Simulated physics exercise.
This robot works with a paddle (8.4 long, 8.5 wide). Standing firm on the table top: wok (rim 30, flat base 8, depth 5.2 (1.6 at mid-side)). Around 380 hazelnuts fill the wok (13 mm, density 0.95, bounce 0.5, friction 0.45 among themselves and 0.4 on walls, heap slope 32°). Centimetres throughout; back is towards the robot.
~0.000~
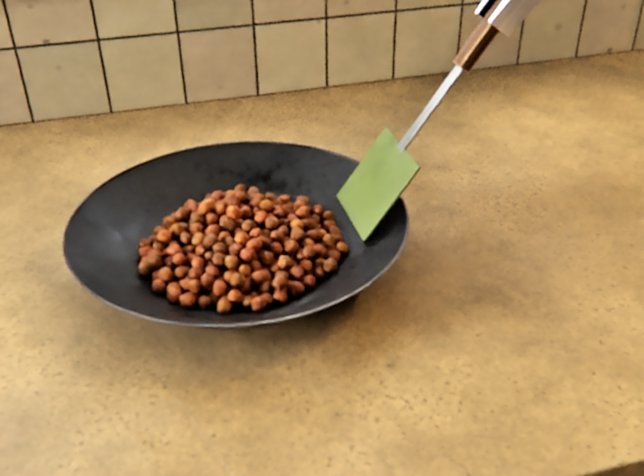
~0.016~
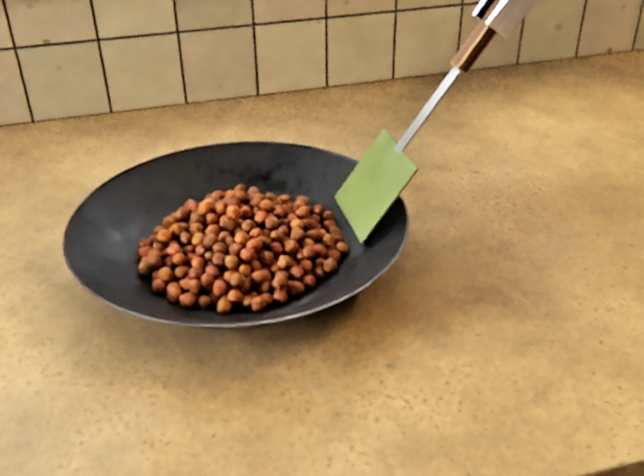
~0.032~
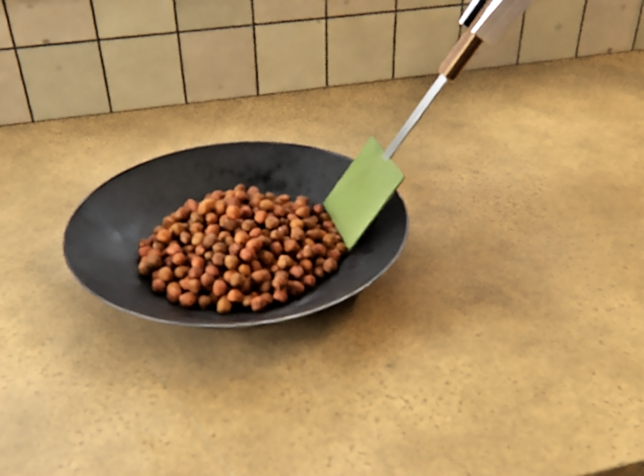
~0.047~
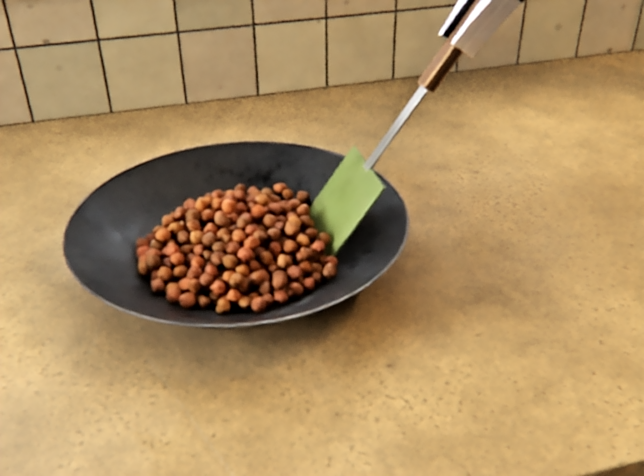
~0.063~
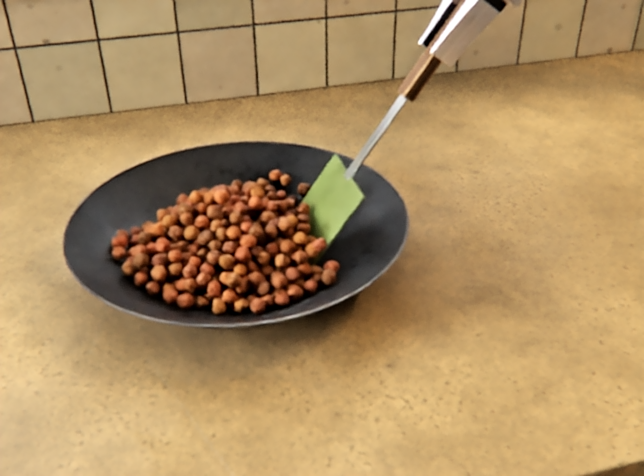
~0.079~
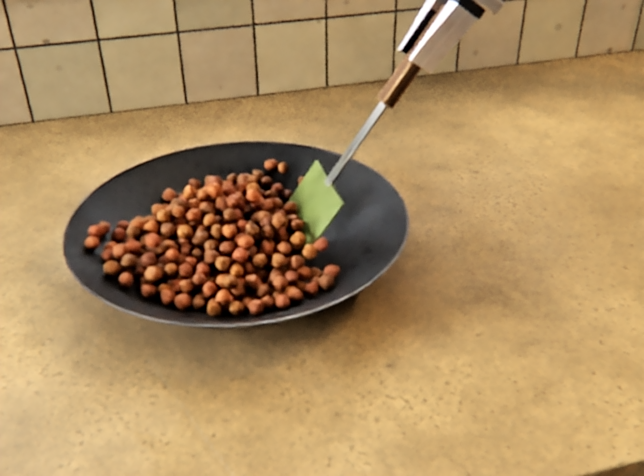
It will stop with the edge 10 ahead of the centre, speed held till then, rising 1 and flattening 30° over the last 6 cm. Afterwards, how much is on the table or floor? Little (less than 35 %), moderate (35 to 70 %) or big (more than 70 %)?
Answer: Moderate; 35 to 70 % of the hazelnuts finish on the table or floor.
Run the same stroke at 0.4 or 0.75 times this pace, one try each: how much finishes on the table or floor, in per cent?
About 20 and 35 per cent.
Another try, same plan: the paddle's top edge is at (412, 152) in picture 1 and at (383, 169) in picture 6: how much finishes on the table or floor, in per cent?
Some 15 per cent.
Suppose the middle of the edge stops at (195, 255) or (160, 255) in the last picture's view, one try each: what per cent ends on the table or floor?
Some 10 and 25 per cent.
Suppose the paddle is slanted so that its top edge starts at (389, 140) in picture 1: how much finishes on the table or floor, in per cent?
About 50 per cent.
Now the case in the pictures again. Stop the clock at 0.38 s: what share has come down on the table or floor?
Roughly 35 per cent.
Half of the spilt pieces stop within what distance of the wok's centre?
Roughly 32 cm.
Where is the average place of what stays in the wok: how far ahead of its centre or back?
About 3.5 cm ahead.
After 0.12 s, sloping 54°, highest piece 8 above the table; 379 in the wok, 2 on the blade or in flight.
After 0.16 s, sloping 46°, highest piece 9 above the table; 371 in the wok, 10 on the blade or in flight.
After 0.38 s, sloping 24°, highest piece 7 above the table; 212 in the wok, 139 on the table or floor, 30 on the blade or in flight.
After 1.43 s, sloping 24°, highest piece 5 above the table; 211 in the wok, 170 on the table or floor.
In the end, 211 in the wok, 170 on the table or floor. That is 45 % on the table or floor.
